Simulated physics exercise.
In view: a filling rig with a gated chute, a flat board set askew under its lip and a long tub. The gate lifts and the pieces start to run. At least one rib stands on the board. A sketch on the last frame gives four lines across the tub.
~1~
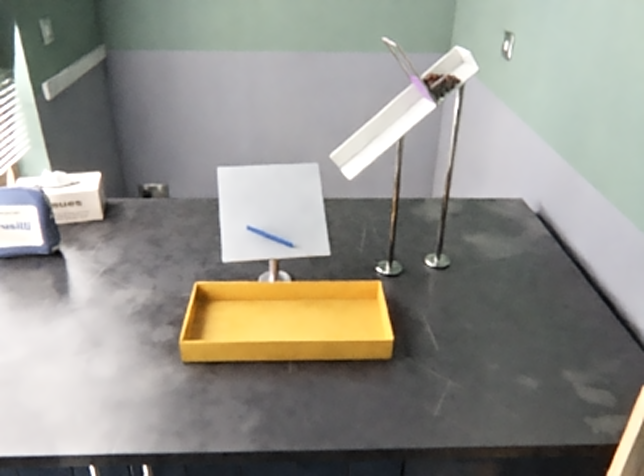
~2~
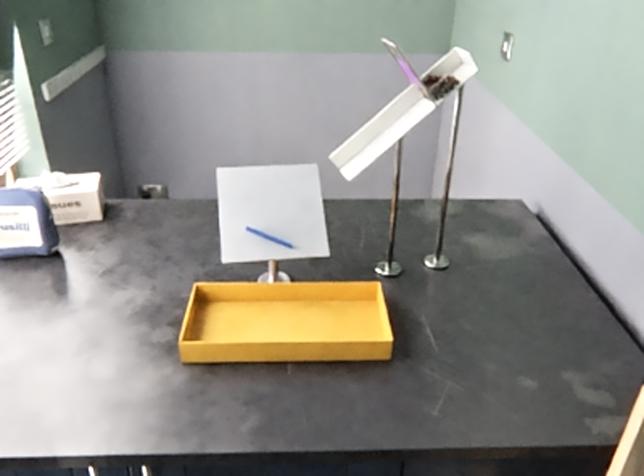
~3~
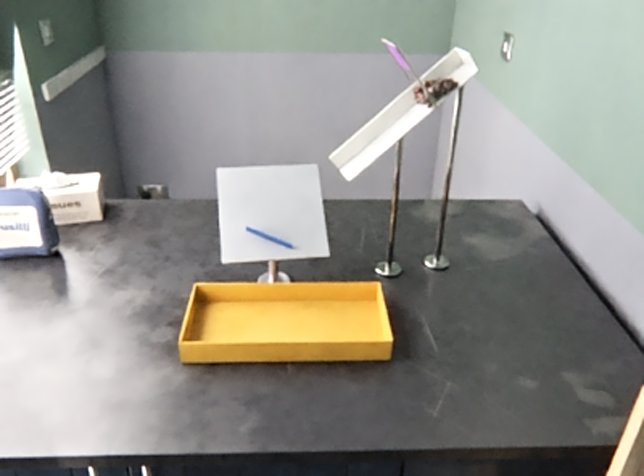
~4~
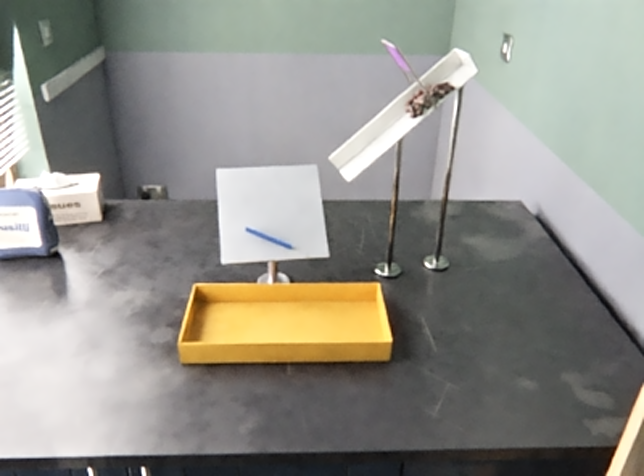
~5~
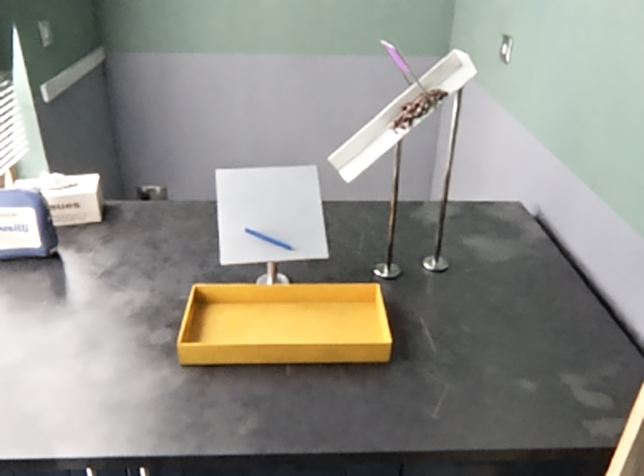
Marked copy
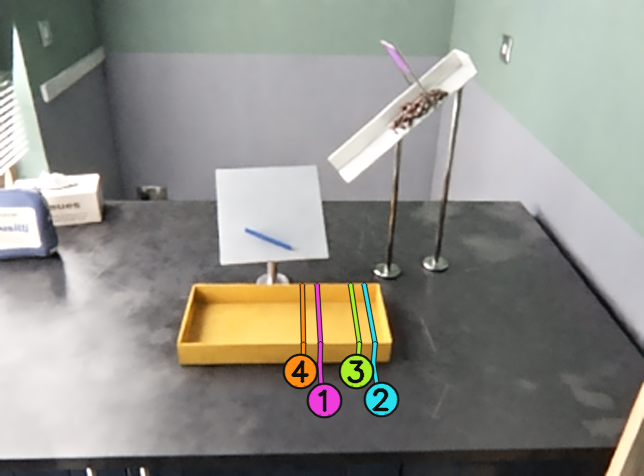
In this clip, a purple-handled gate lifts in a raised white chute, and small dark brown pieces start sliding down to the left, spreading along its upper part, while the tilted board with a blue rib and the empty yellow tub stay still below.
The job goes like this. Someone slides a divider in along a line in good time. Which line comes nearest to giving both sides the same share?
4 beats the others.
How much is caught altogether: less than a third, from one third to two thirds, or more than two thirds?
More than two thirds.
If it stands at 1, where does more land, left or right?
More lands on the left.
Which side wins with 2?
Left.
On the marked copy, line 1 crosses the front rim at (320, 343); line 2 crosses the front rim at (374, 342); line 3 crosses the front rim at (359, 342); line 4 crosses the front rim at (303, 343).
Choosing 1, of what is caught, nearly all on the left of the divider, a small part on the right.
Choosing 2, of what is caught, all on the left of the divider, none on the right.
Choosing 3, of what is caught, all on the left of the divider, none on the right.
Choosing 4, of what is caught, about half on the left of the divider, about half on the right.
